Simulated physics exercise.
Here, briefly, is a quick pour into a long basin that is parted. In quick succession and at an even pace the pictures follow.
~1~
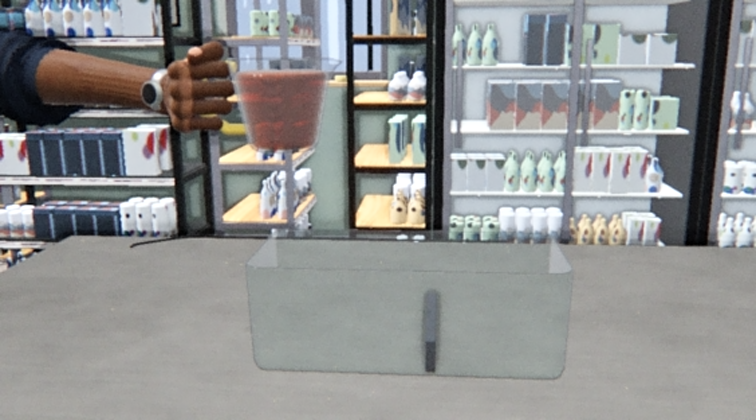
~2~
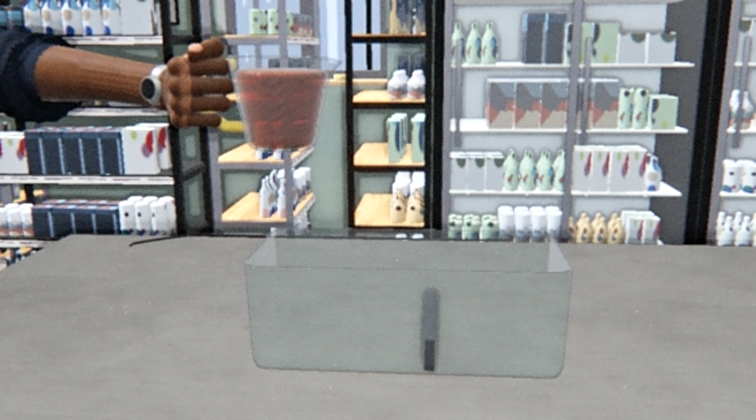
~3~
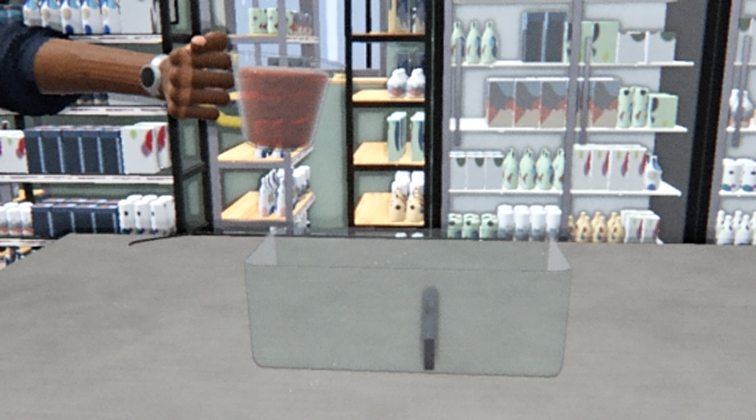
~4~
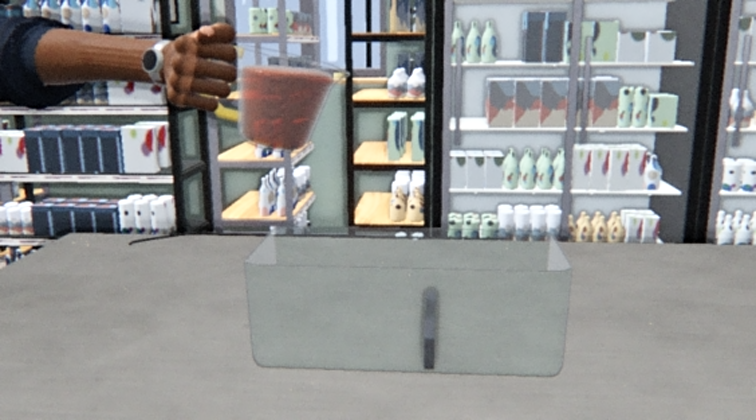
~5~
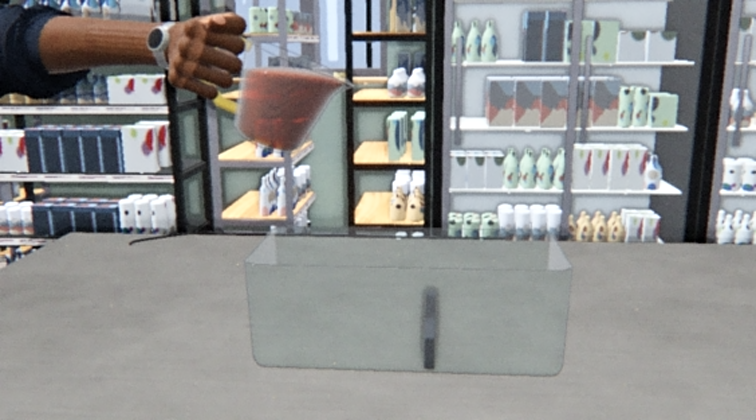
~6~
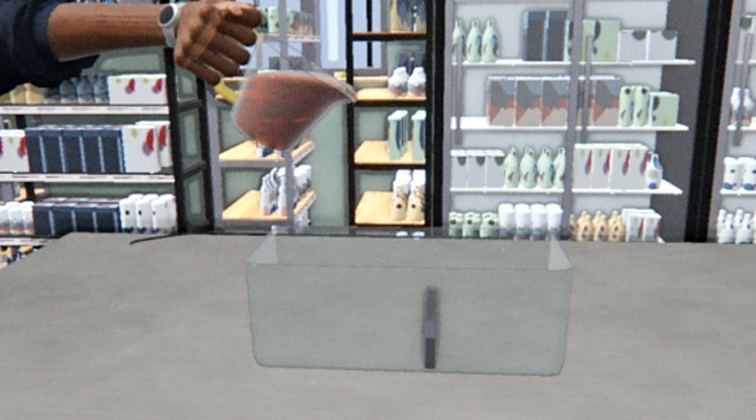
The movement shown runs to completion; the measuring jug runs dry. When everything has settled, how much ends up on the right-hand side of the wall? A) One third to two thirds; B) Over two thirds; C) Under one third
The answer is C.
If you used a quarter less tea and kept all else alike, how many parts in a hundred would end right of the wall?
That works out to some 10 %.
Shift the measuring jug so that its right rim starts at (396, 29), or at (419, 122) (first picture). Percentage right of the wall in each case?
About 75 % the first time, about 80 % the second.
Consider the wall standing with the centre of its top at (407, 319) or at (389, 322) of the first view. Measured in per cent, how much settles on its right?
Note - case one near 35 %, case two near 60 %.
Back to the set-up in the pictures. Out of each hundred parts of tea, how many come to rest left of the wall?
Something like 85 per cent, roughly.
A moment on, the measuring jug is tipped on its side and 37 per cent is still to pour, 23 is left of the wall and 1 right of it.
Next, the measuring jug is tipped right over and 3 per cent is still to pour, 80 is left of the wall and 3 right of it.
Then the measuring jug is tipped right over and 0 per cent is still to pour, 85 is left of the wall and 8 right of it.
Later the measuring jug is tipped right over and 0 per cent is still to pour, 85 is left of the wall and 9 right of it.
In the end 85 per cent lies left of the wall, 9 right of it and 6 outside.
